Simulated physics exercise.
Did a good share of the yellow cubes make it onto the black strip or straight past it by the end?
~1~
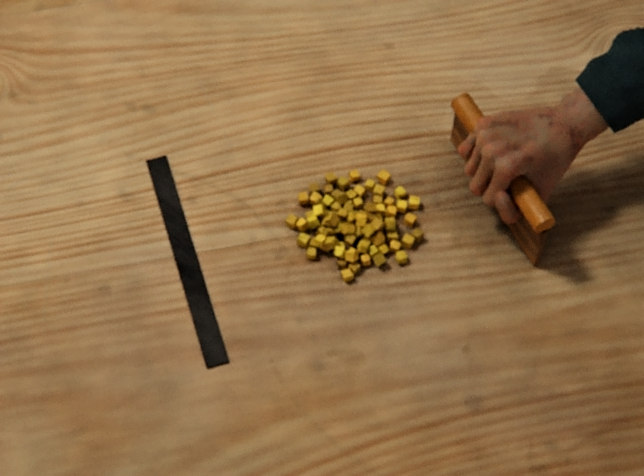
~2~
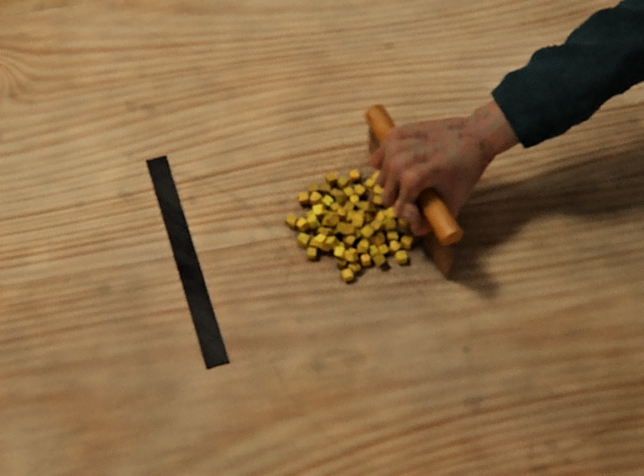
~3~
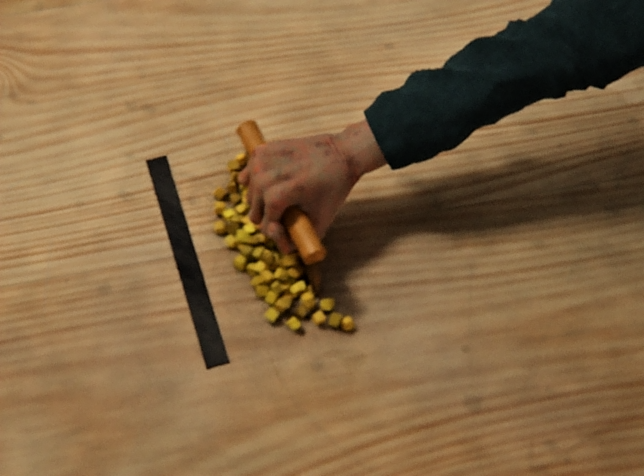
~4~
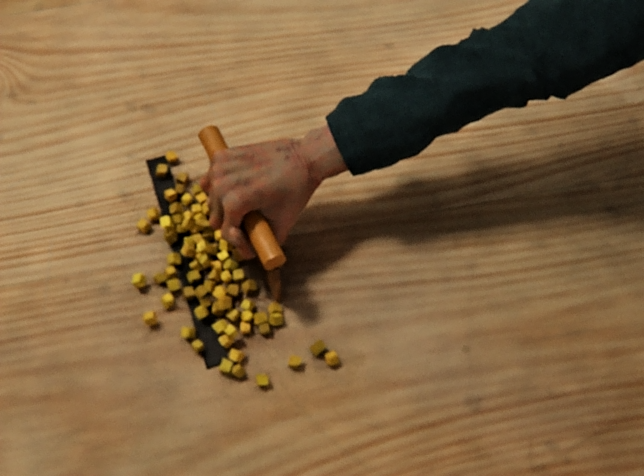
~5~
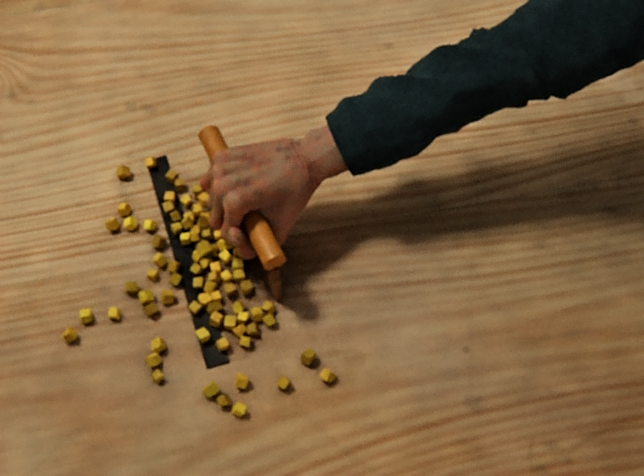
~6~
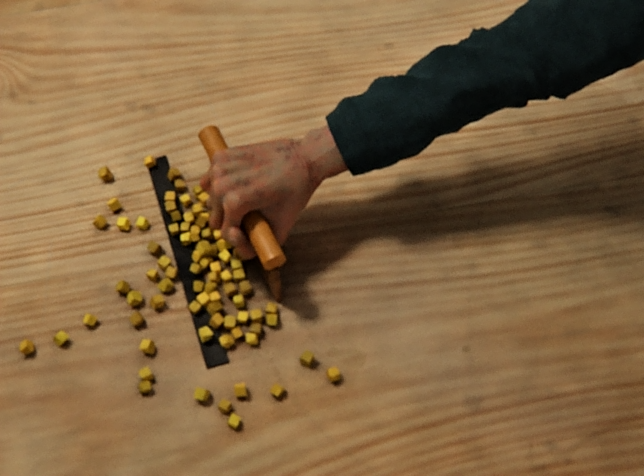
Yes, a large share of the cubes came to rest on the black strip or straight beyond it, although even more of them ended up elsewhere, many still bunched in front of the scraper.
On a wooden tabletop, a hand in a dark green sleeve pushed a wooden-handled scraper left into a pile of small yellow cubes, sweeping them toward a flat black strip. The scraper stopped just short, and the cubes spread over and past it before settling.
